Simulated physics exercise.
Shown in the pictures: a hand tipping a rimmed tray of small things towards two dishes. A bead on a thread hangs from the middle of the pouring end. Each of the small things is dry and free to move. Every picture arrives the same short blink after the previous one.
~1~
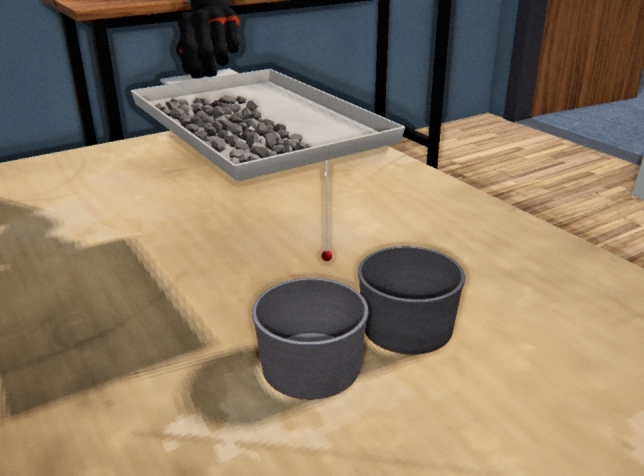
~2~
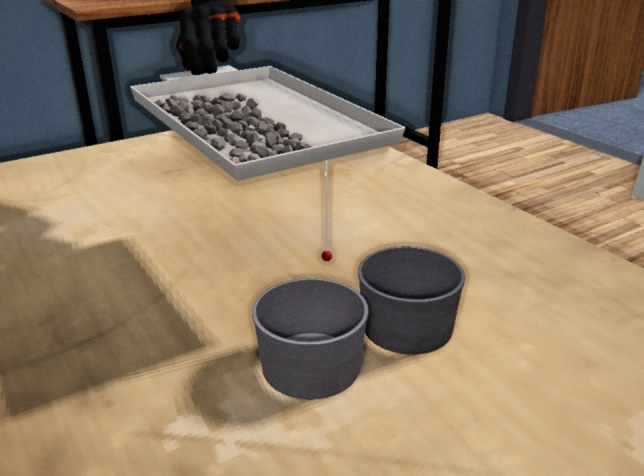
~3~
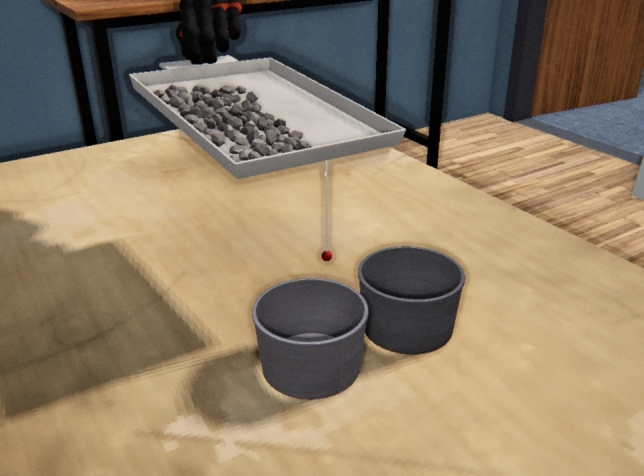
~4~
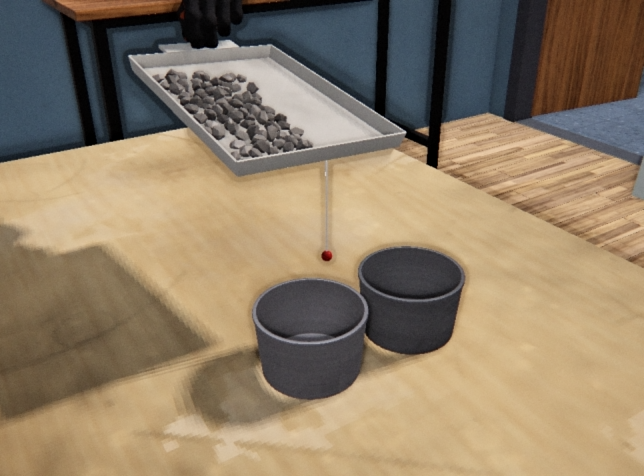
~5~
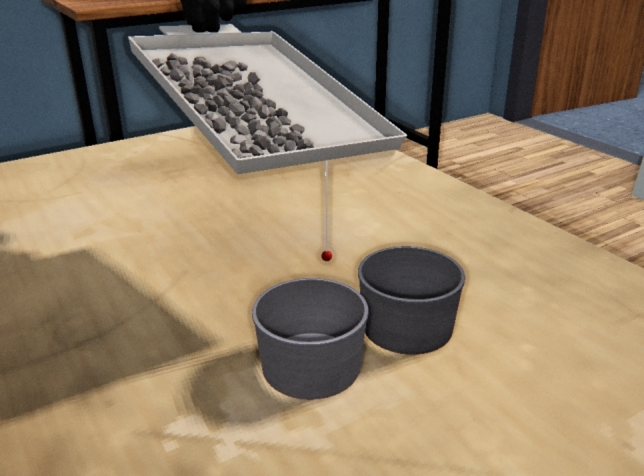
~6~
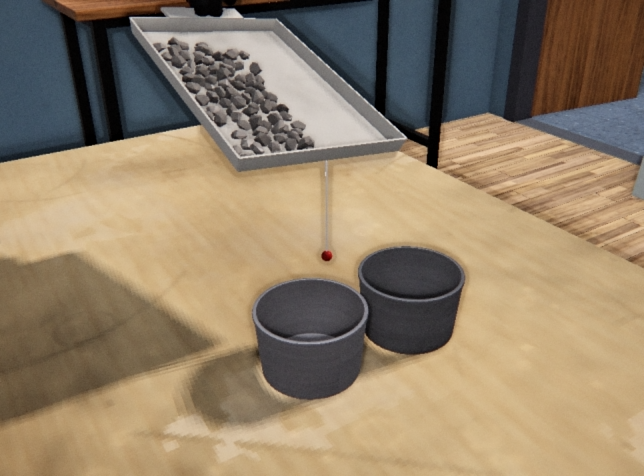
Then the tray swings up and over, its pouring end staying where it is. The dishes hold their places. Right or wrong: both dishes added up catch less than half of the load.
Wrong, they catch more than half.
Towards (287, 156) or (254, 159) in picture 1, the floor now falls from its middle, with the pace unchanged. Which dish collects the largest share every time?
Going by the two slopes in order, it's the left-side one and then the left-side one.
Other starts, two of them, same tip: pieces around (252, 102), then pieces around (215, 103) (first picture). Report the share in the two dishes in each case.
You'd get near 80 percent first and near 80 percent after that.
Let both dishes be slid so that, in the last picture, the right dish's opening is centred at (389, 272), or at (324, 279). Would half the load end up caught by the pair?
Well, in excess of half at the first spot and not up to half at the second.
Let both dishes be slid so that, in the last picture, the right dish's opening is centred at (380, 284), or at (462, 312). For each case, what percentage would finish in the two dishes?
Around 50 and then 0 per cent.
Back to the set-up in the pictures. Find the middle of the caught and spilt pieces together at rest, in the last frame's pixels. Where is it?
Somewhere around (407, 316) in the last picture.
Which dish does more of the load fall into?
The one to the right is fuller.
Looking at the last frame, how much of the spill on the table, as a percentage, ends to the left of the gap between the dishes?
40 in a hundred, roughly.
Soon, tray tipped steeply; nearly all on the tray; a small part in the air.
A while on, tray tipped right over; about a quarter on the tray; a small part in the left dish; about half in the right dish; a small part outside both; a small part in the air.
Towards the end, tray tipped past a quarter turn; a small part in the left dish; most in the right dish; a small part outside both.
Finally, tray tipped past a quarter turn; a small part in the left dish; most in the right dish; a small part outside both.
